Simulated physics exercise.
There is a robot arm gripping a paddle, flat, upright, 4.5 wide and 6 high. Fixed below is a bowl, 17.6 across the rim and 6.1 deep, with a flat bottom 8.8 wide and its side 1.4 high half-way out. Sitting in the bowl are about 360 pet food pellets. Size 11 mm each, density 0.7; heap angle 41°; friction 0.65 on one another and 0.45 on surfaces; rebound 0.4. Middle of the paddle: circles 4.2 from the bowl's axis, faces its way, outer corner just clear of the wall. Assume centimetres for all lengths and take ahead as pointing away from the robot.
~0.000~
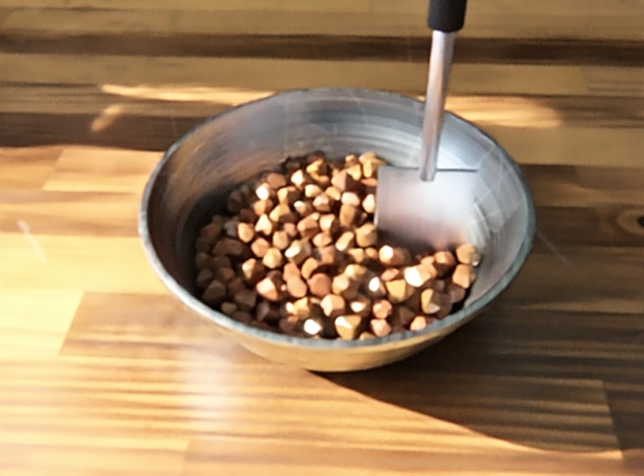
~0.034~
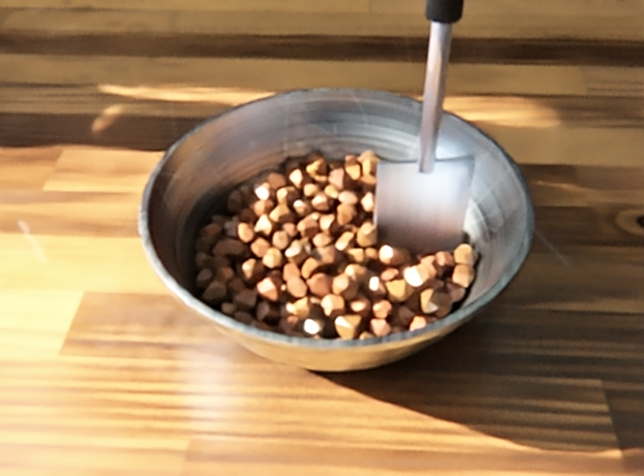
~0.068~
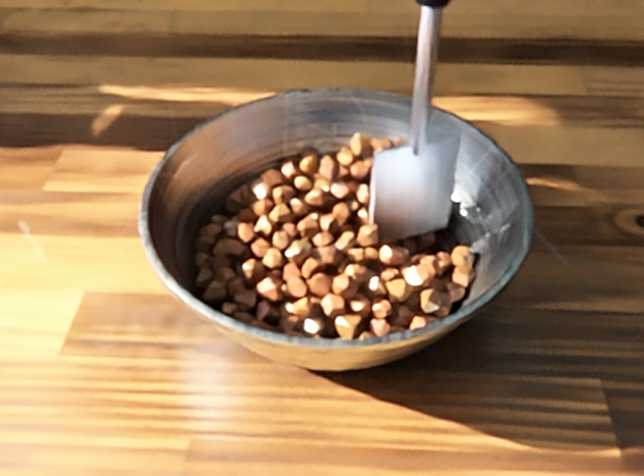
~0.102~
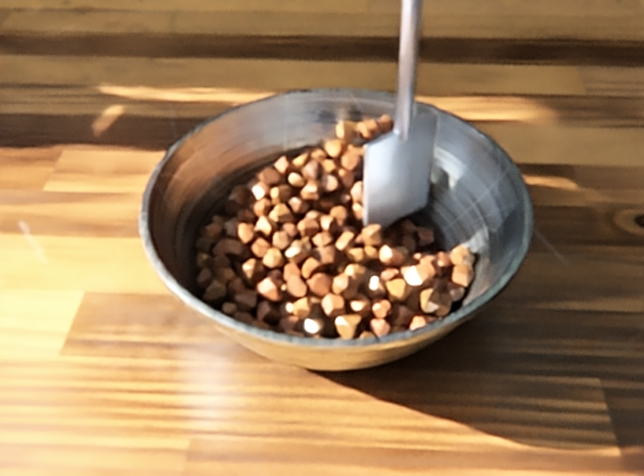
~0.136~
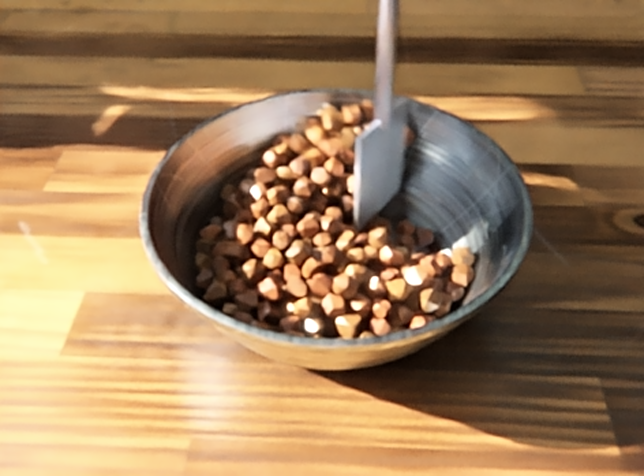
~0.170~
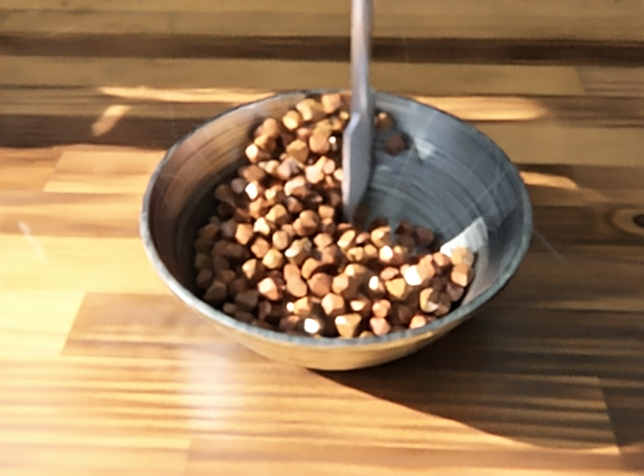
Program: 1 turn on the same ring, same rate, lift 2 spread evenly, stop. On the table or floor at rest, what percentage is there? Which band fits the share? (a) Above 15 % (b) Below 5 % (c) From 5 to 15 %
From 5 to 15 % (c).
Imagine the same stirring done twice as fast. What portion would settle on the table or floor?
Estimated share: About 25 per cent.
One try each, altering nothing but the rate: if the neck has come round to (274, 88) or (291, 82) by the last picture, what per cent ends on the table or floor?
It comes to close to 25 per cent and close to 25 per cent.
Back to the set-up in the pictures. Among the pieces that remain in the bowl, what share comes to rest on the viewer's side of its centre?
45 %.
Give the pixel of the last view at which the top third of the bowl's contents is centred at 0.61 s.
In the last picture it sits around (418, 270).
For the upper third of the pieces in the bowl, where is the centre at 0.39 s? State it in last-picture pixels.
Around (236, 257).
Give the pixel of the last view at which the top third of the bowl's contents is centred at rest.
(396, 213).
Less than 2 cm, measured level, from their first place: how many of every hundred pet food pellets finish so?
Near 25 % of the pieces.
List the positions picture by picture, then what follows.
In the first frame, paddle neck at (431, 142), 0° round; upper third of the load around (323, 243), from x 205 to 470, top at y 160; 359 in the bowl.
In the second frame, paddle neck at (430, 133), 7° round; upper third of the load around (323, 236), from x 205 to 465, top at y 160.
In the third frame, paddle neck at (421, 116), 24° round; upper third of the load around (331, 221), from x 205 to 465, top at y 145.
In the fourth frame, paddle neck at (405, 102), 41° round; upper third of the load around (329, 210), from x 205 to 465, top at y 125.
In the fifth frame, paddle neck at (384, 91), 58° round; upper third of the load around (319, 197), from x 205 to 465, top at y 110.
In the sixth frame, paddle neck at (360, 83), 76° round; upper third of the load around (308, 187), from x 205 to 465, top at y 100; 359 in the bowl.
After 0.39 s, 185° round, highest piece 8 above the table; 356 in the bowl, 3 in flight or on the tool.
After 0.61 s, 295° round, highest piece 9 above the table; 339 in the bowl, 16 on the table or floor, 4 in flight or on the tool.
After 0.91 s, 0° round, highest piece 7 above the table; 329 in the bowl, 30 on the table or floor.
After 1.61 s, 0° round, highest piece 7 above the table; 329 in the bowl, 30 on the table or floor.
At rest, 329 in the bowl, 30 on the table or floor. That is 8 % on the table or floor.
